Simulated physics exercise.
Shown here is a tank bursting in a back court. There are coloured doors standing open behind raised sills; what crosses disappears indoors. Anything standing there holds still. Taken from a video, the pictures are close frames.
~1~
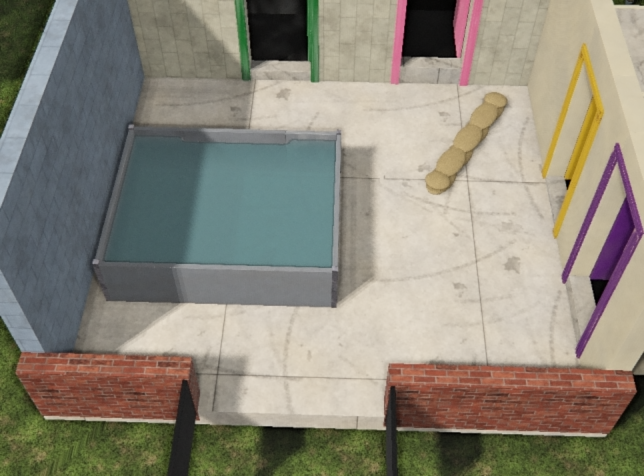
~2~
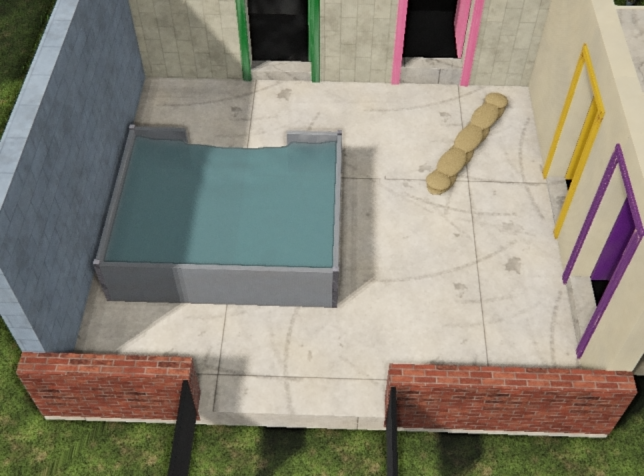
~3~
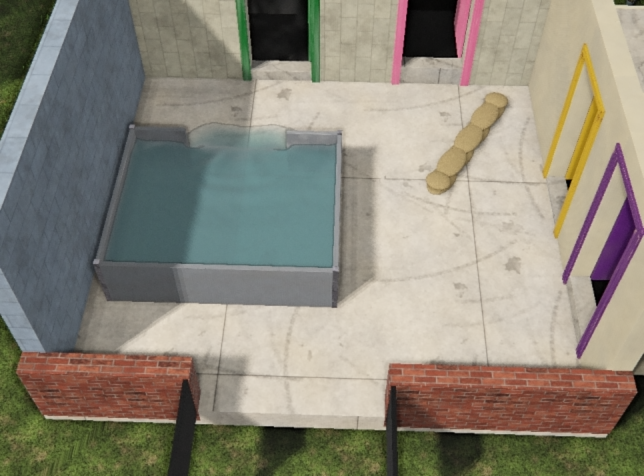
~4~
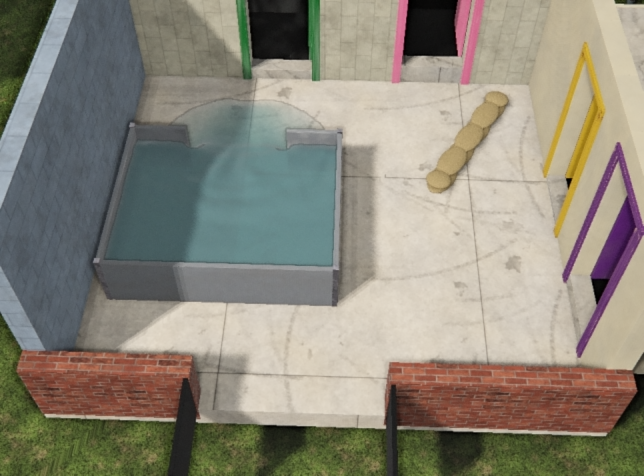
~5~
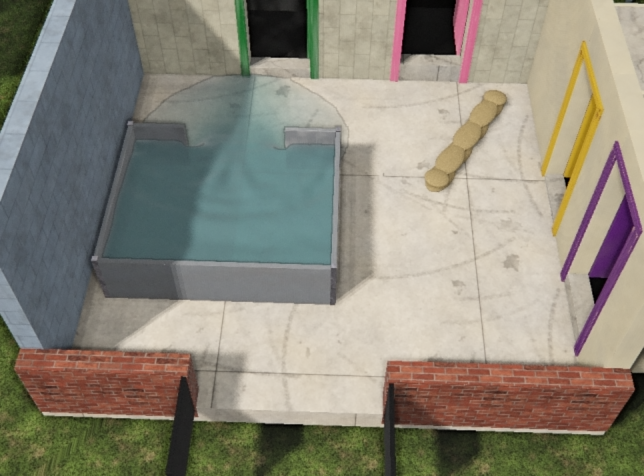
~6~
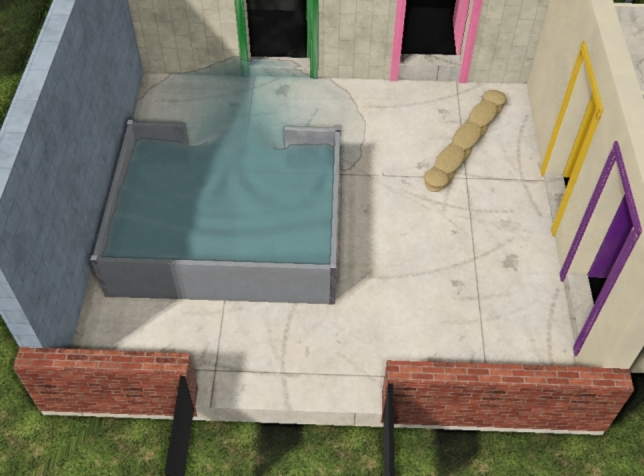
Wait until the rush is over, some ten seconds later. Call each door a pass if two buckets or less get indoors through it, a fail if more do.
Purple door: Pass, green door: Fail, pink door: Pass, yellow door: Pass.
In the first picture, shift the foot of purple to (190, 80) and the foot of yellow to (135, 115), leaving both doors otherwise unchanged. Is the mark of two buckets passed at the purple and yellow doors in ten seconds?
Result - purple: Crosses the limit; yellow: Crosses the limit.
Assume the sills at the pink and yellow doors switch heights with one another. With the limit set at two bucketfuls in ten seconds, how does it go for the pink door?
As I read it, the pink door exceeds it.
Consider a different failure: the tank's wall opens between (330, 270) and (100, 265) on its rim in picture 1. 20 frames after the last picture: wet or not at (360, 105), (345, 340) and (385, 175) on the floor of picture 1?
Result, in sequence: Spared by the spill, sodden, spared by the spill.
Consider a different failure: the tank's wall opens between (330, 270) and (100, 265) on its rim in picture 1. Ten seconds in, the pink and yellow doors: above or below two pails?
The pink remains below and the yellow remains below.
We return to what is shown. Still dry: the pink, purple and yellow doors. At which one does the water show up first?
I choose the pink door.
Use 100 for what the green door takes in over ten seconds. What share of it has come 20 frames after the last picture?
My guess is about 75 %.
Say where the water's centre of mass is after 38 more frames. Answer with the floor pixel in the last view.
The centre of mass sits at about (290, 187).
A moment on, water covers 20 % of the floor; the purple door not reached, the green door over two buckets in, the pink door wet at the sill, nothing in, the yellow door not reached.
Next, water covers 30 % of the floor; the purple door not reached, the green door far over two buckets in, the pink door wet at the sill, nothing in, the yellow door not reached.
Then, water covers 50 % of the floor; the purple door not reached, the green door far over two buckets in, the pink door wet at the sill, nothing in, the yellow door wet at the sill, nothing in.
Later, water covers 95 % of the floor; the purple door wet at the sill, nothing in, the green door far over two buckets in, the pink door wet at the sill, nothing in, the yellow door wet at the sill, nothing in.
In the end, water covers 95 % of the floor; the purple door wet at the sill, nothing in, the green door far over two buckets in, the pink door wet at the sill, nothing in, the yellow door wet at the sill, nothing in.
